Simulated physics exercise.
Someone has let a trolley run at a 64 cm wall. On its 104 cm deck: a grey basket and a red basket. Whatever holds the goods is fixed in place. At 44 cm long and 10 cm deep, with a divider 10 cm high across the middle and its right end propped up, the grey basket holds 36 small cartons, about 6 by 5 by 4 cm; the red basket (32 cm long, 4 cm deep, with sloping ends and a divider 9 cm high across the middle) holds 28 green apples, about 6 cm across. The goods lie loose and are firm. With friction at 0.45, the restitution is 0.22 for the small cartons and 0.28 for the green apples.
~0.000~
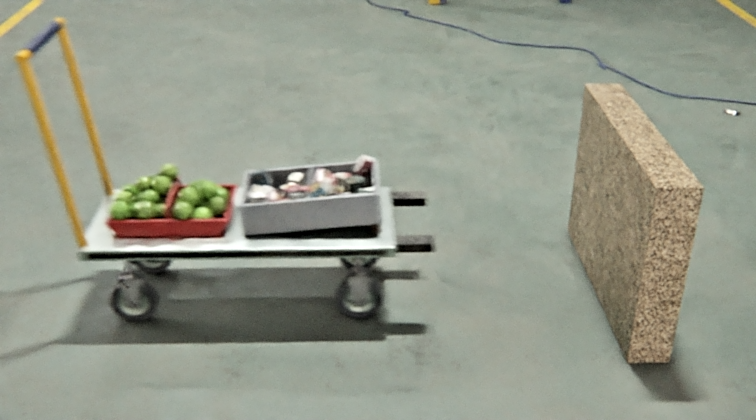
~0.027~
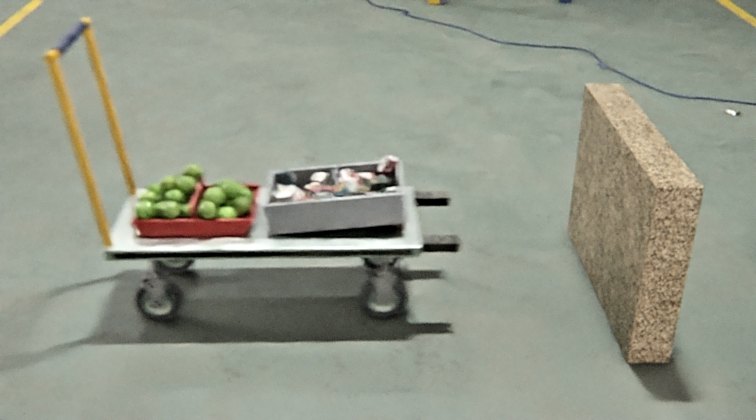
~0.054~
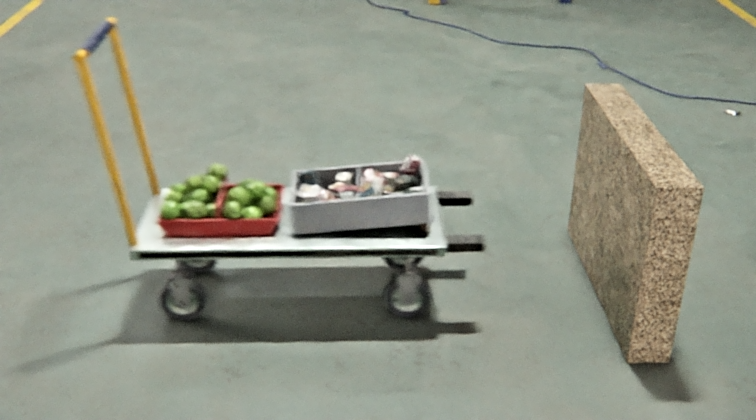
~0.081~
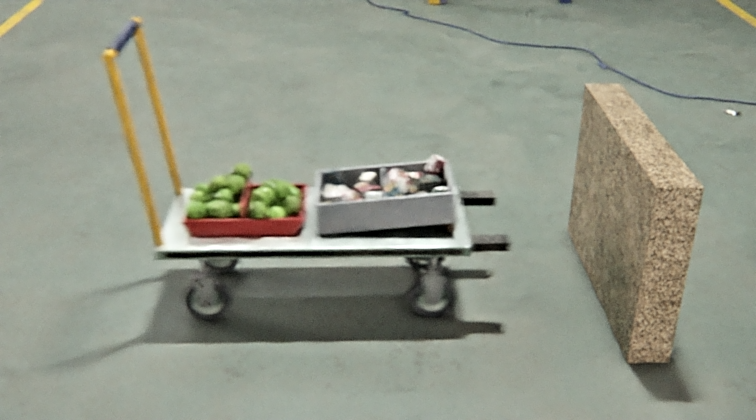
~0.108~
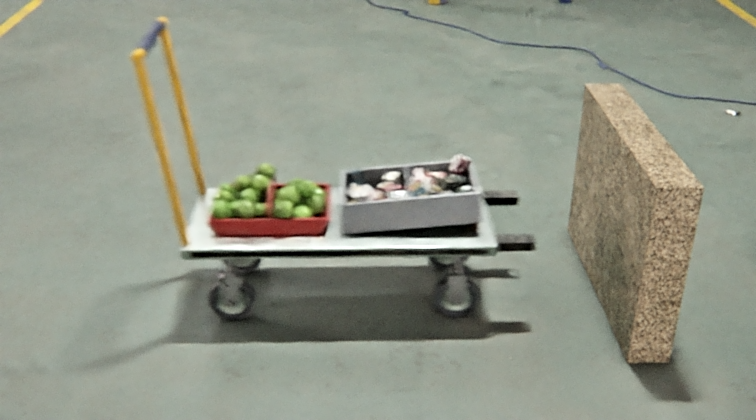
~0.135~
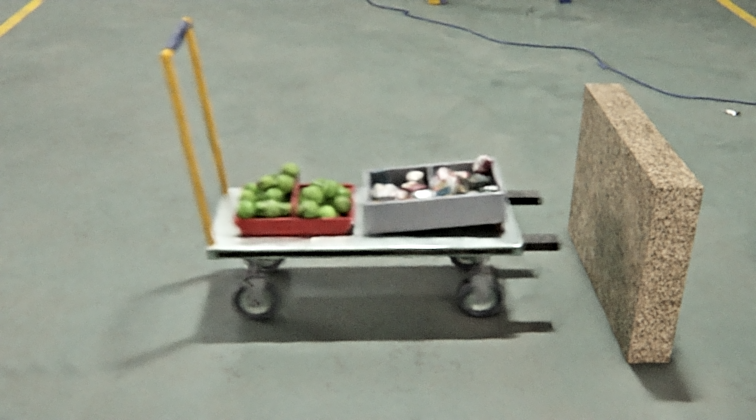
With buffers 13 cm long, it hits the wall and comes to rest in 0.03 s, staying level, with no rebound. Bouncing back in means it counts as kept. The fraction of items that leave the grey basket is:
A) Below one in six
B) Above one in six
The answer is A.
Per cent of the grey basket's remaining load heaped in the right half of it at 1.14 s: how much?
I'd say near 50 out of a hundred.
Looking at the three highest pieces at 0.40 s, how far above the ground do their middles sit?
About 54 cm up, on average.
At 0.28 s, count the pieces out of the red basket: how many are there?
Count for the red basket: Roughly 4.
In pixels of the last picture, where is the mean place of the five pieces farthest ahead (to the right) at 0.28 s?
Close to (545, 185).
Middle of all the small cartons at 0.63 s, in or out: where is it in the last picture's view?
Centre approx. (500, 195).
After 0.18 s, the buffers strike the wall.
After 0.28 s, grey basket 36 in, 0 out and red basket 24 in, 4 out.
After 0.40 s, grey basket 34 in, 2 out and red basket 18 in, 10 out.
After 0.63 s, grey basket 34 in, 2 out and red basket 15 in, 13 out.
When it is over (at 1.14 s), grey basket 34 in, 2 out and red basket 15 in, 13 out. Asked share, 2 of 36, 6 per cent.
